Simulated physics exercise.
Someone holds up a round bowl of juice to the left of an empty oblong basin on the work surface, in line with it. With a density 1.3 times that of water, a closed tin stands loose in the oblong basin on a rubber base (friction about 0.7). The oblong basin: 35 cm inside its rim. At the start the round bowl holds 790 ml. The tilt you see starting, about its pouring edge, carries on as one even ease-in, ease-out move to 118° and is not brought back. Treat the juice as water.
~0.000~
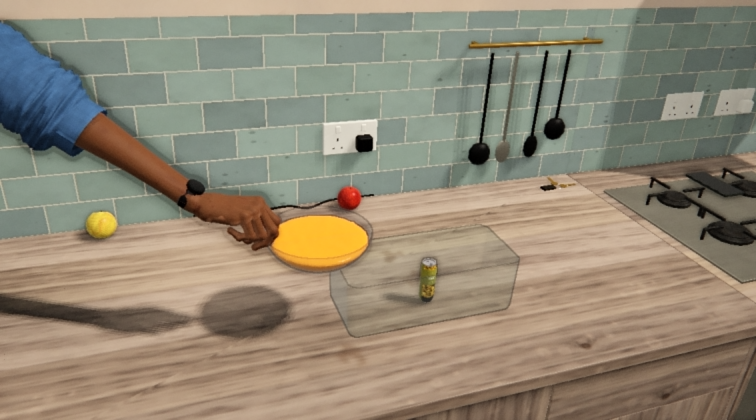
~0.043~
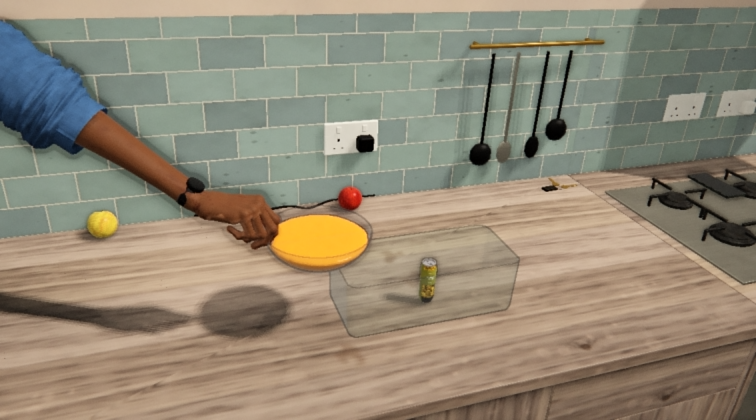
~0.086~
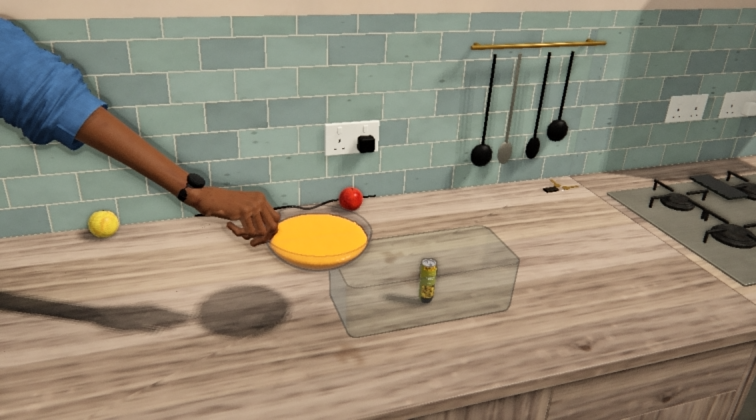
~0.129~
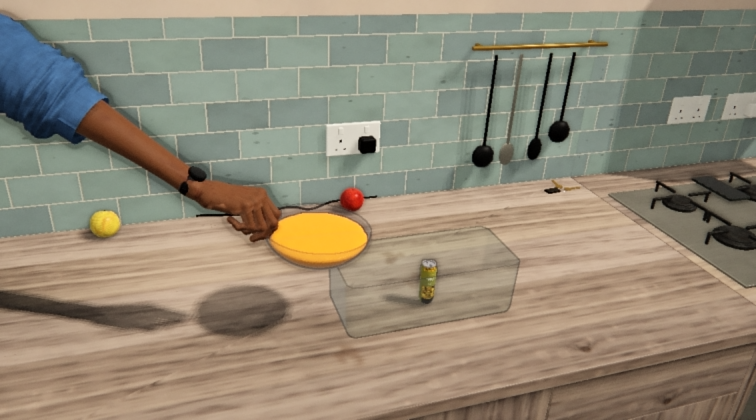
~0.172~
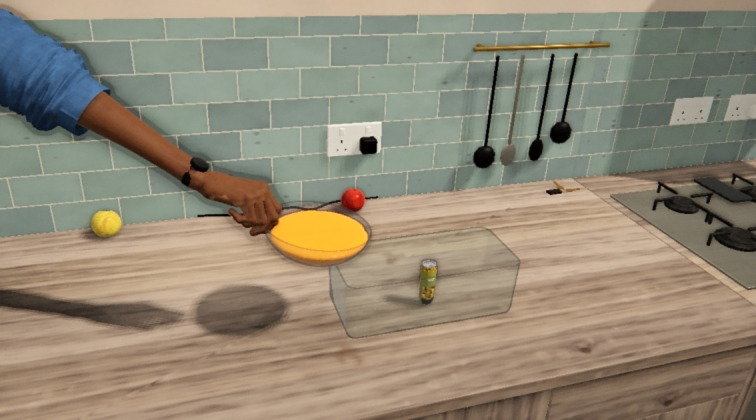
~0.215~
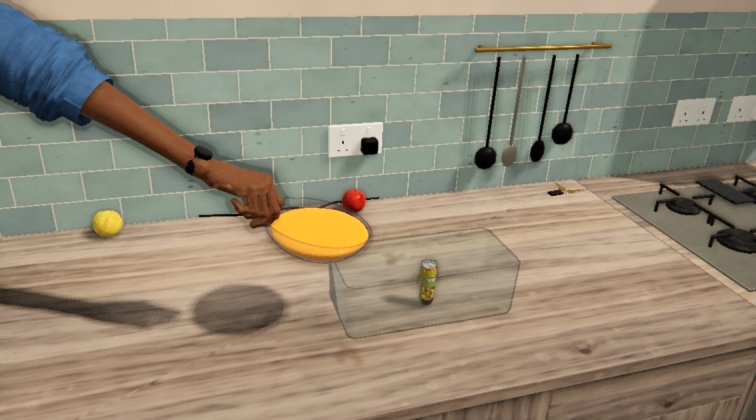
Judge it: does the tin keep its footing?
Watch, it's going to go down.
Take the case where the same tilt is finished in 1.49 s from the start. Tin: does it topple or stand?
Well, the tin simply holds firm.
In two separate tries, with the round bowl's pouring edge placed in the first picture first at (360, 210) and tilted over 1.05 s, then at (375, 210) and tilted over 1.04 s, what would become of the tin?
Run one: It tumbles. Run two: It does not tip.
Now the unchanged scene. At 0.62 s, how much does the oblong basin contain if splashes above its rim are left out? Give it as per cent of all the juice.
About 26%.
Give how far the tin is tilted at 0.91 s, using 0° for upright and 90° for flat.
The tilt is near 90°.
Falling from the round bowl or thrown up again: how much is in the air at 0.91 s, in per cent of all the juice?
1 per cent, roughly.
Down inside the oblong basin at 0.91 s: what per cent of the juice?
98 per cent or thereabouts.
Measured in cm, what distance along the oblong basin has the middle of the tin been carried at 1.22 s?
It has moved some 6 cm.
By 0.62 s the tilt is 74° and 22 per cent is still to pour; the tin stands where it began.
By 0.91 s the tilt is 113° and 0 per cent is still to pour; the tin lies on its side.
By 1.22 s the tilt is 118° and 0 per cent is still to pour; the tin lies on its side.
By 1.56 s the tilt is 118° and 0 per cent is still to pour; the tin lies on its side.
At rest the tin lies on its side.
